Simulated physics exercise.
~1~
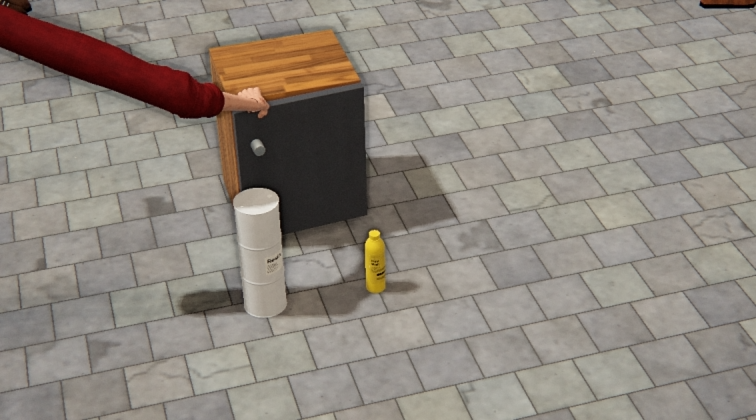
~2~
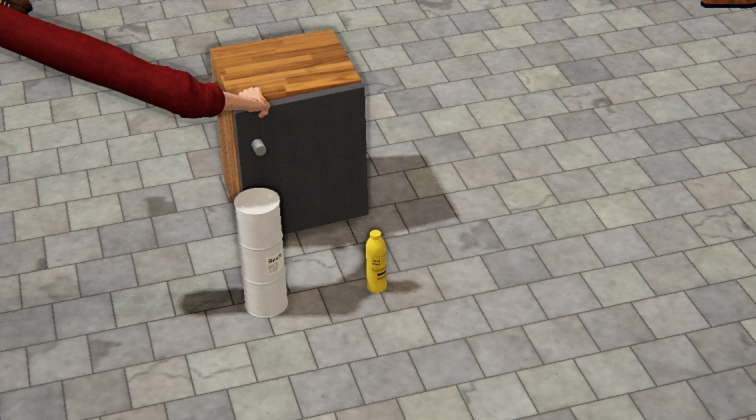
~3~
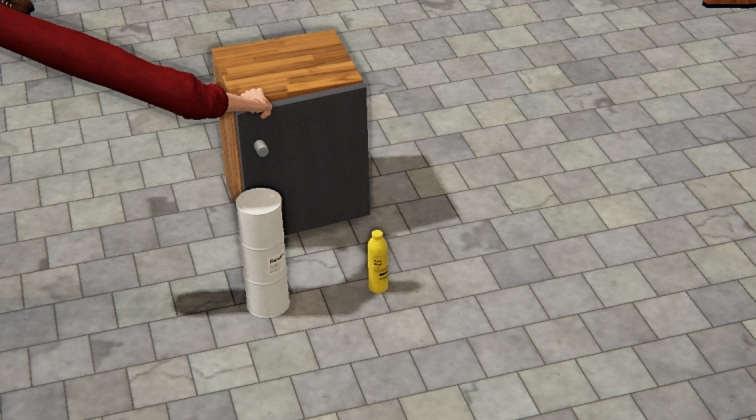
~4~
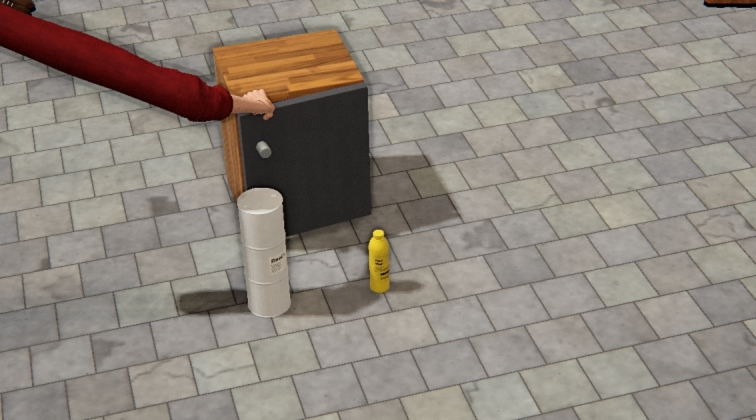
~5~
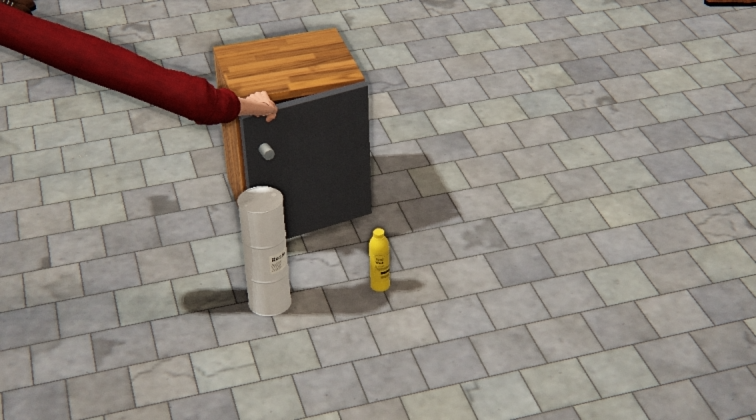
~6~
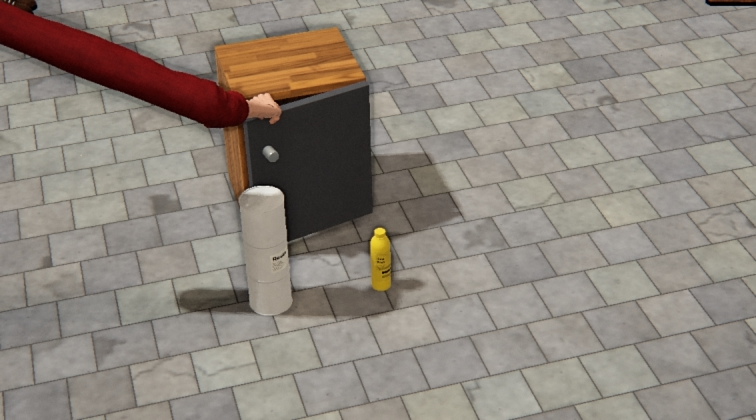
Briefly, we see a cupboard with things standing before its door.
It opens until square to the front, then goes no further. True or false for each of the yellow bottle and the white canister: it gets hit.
For the yellow bottle, true. For the white canister, false.
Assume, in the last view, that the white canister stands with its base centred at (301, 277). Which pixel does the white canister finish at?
It settles around (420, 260).
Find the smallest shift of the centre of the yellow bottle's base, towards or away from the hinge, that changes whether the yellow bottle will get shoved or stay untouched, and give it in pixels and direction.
20 pixels down.
Then, 1.94 s on from there, door 74° open; yellow bottle moving near (382, 259); white canister at rest near (266, 252).
Then, 2.16 s on from there, door 81° open; yellow bottle displaced about its own width near (396, 258); white canister at rest near (266, 252).
Then, 2.34 s on from there, door 87° open; yellow bottle displaced about its own width near (408, 257); white canister at rest near (266, 252).
In the end, the yellow bottle gets shoved, near (414, 256); the white canister stays untouched, near (266, 252).
